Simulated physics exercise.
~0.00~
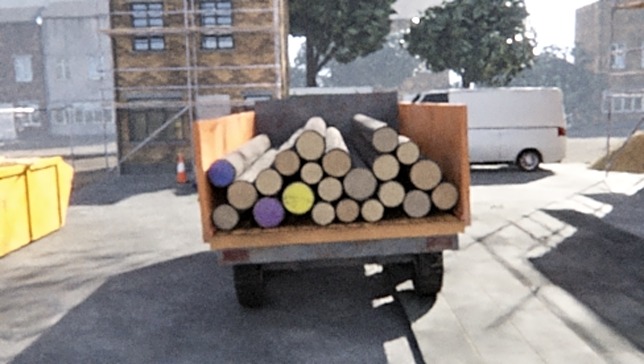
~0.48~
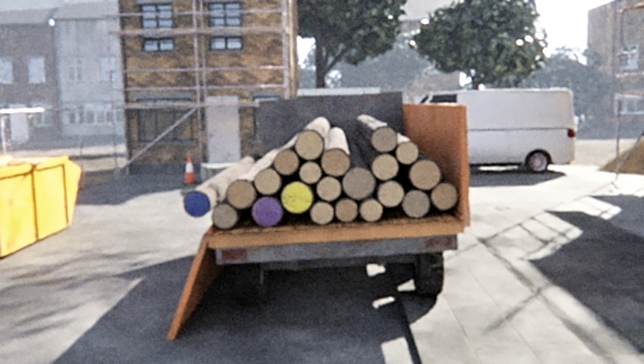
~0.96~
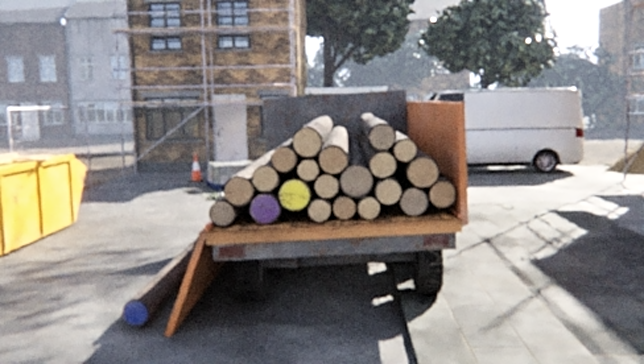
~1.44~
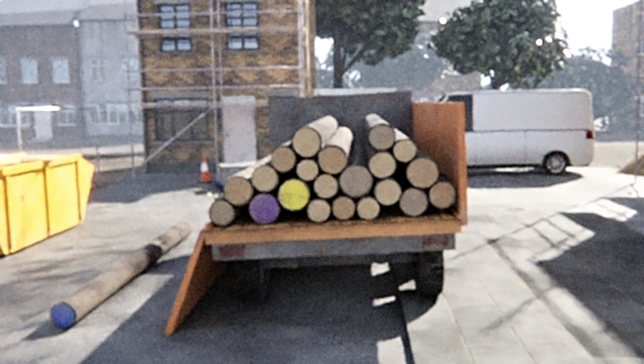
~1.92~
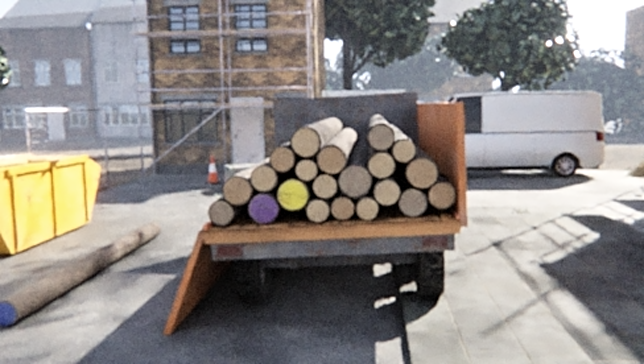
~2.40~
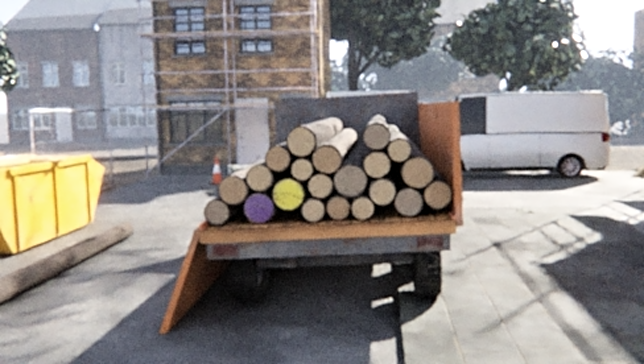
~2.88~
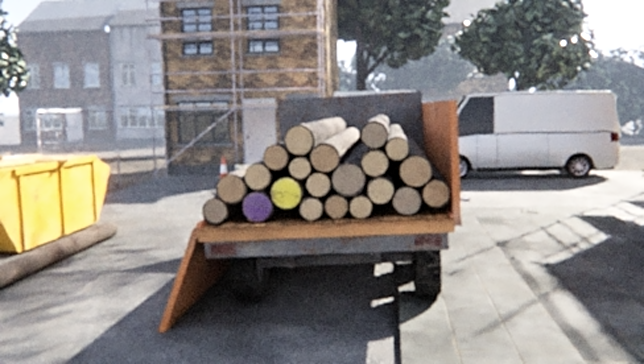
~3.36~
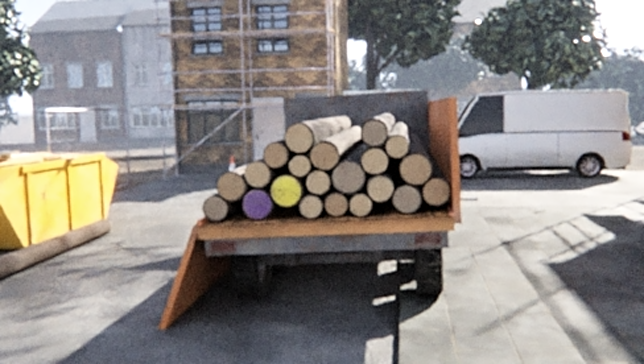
A farm trailer stacked with timber poles stands on a paved yard, seen from its tail end, with a yellow skip to the left, a scaffolded brick building behind and a white van to the right. Most pole ends are plain tan, but a blue one lies at the left edge, with purple and yellow ones nearby. The left side board drops open and hangs down, and the blue-ended pole slips off. It lands on the ground and rolls left towards the skip as the view drifts slightly sideways. It comes to lie beside the skip, while the remaining poles stay stacked.
